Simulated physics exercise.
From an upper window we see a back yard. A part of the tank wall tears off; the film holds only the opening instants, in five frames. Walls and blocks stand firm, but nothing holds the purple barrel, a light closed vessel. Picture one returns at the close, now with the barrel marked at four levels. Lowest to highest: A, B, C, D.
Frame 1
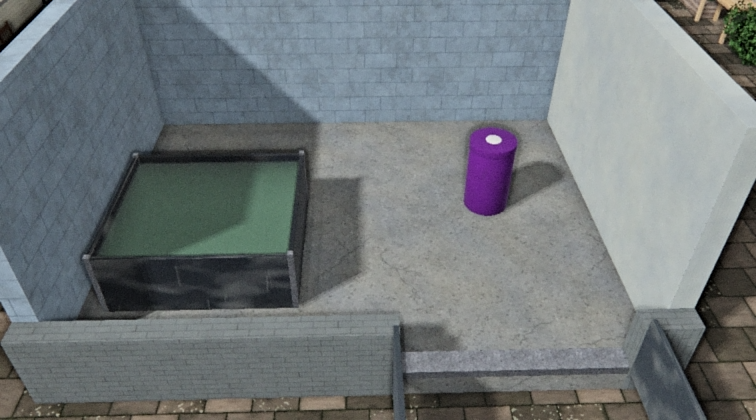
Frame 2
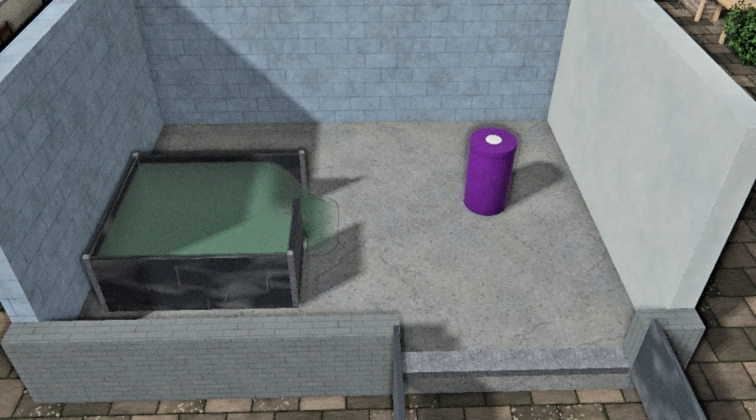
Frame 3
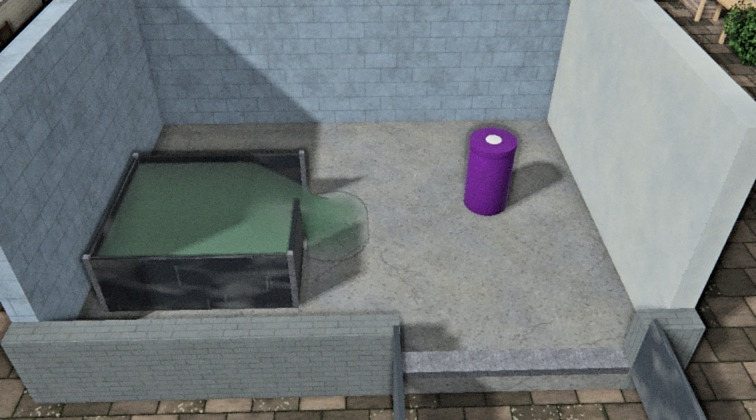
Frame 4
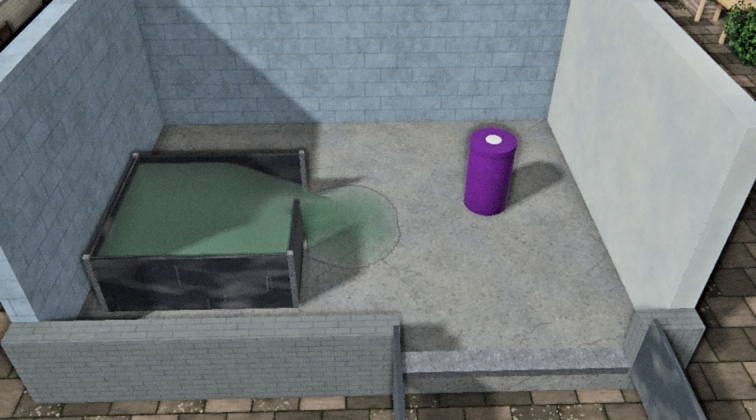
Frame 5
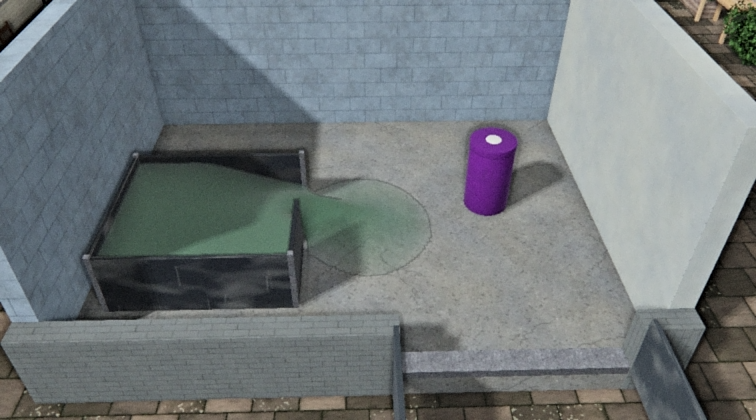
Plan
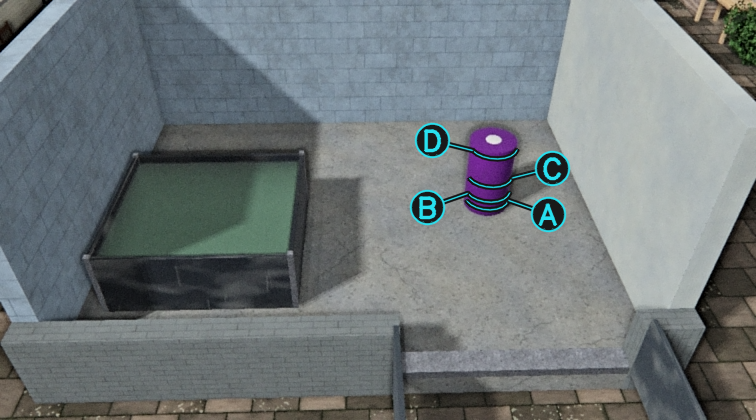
In a back yard, green water pours from a tank and spreads right across the ground.
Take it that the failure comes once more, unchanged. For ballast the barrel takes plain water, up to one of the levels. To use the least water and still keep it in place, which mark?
C is the one.
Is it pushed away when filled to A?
Yes, that goes wrong.
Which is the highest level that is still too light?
It is B.
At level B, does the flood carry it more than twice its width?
No.
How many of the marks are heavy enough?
Two.
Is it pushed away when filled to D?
No, not at all.
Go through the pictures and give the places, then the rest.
Lid of the purple barrel at (494, 140); tank full, its middle at (207, 207); open gate at (518, 315).
Water covers 2 % of the ground and is seen nearest the barrel at (329, 208).
Water covers 4 % of the ground and is seen nearest the barrel at (361, 216).
Water covers 6 % of the ground and is seen nearest the barrel at (387, 211).
Lid of the purple barrel at (494, 140); water covers 9 % of the ground and is seen nearest the barrel at (419, 214).
On the marked copy, A at (490, 209); B at (491, 202); C at (493, 187); D at (497, 159); from the bottom up A, B, C, D.
If A is chosen, it is pushed about 3 times its own width away.
If B is chosen, it is pushed about its own width away.
If C is chosen, it does not move.
If D is chosen, it does not move.
